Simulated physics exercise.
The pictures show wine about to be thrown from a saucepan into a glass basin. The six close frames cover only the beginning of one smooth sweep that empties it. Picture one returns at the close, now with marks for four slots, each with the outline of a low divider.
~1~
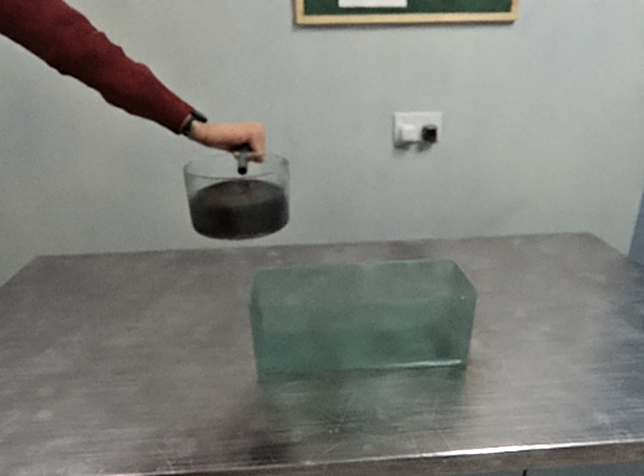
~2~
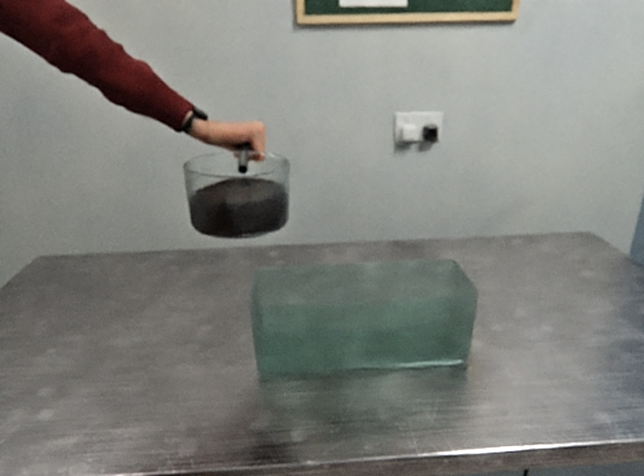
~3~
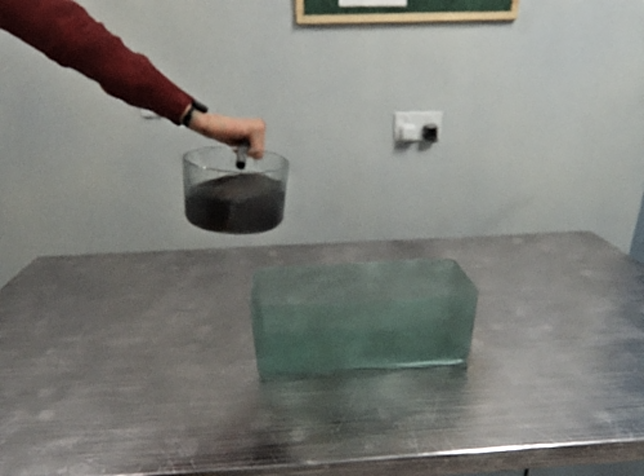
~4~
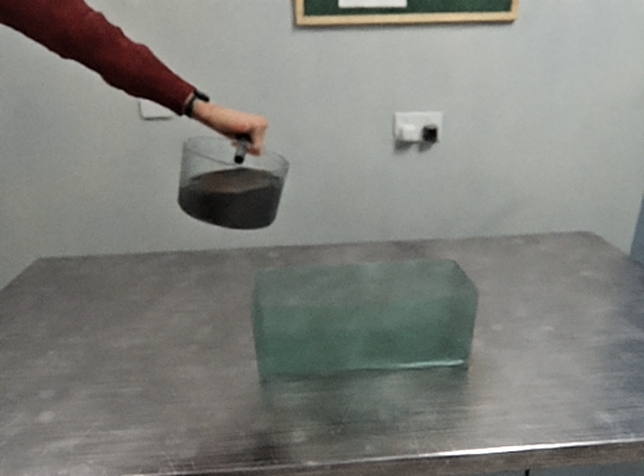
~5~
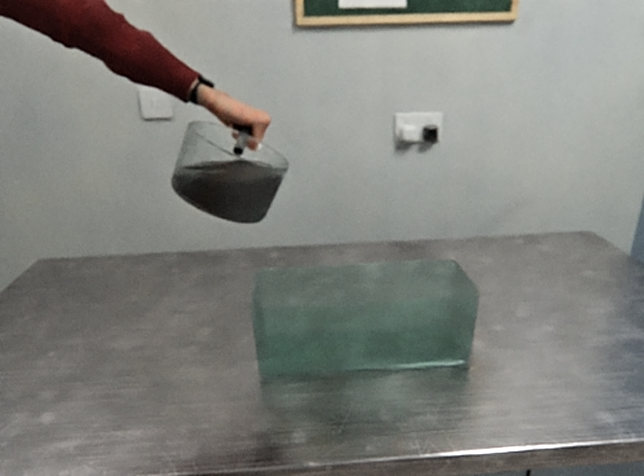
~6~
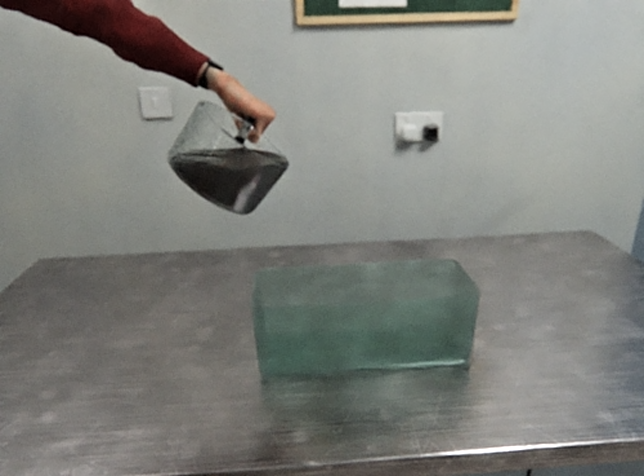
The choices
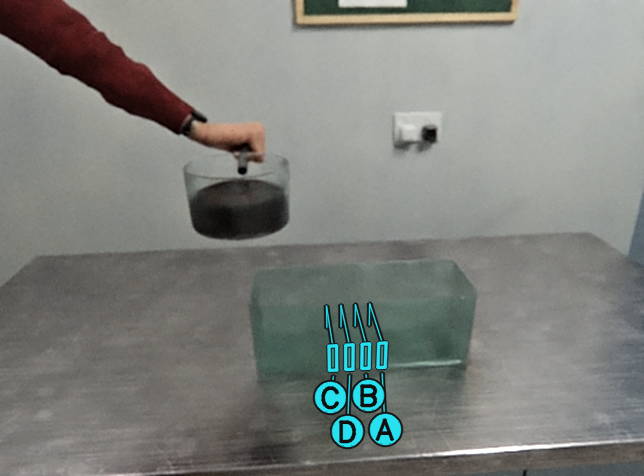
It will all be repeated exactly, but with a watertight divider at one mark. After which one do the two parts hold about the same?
Position A.
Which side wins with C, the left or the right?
The right side.
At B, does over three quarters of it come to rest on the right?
Yes, it does.
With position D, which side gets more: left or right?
More ends on the right.
On the marked copy, A at (382, 373); B at (365, 374); C at (333, 376); D at (349, 375).
If A is chosen, about 50 % ends left of the wall and 48 % right of it.
If B is chosen, about 11 % ends left of the wall and 88 % right of it.
If C is chosen, about 6 % ends left of the wall and 91 % right of it.
If D is chosen, about 8 % ends left of the wall and 91 % right of it.
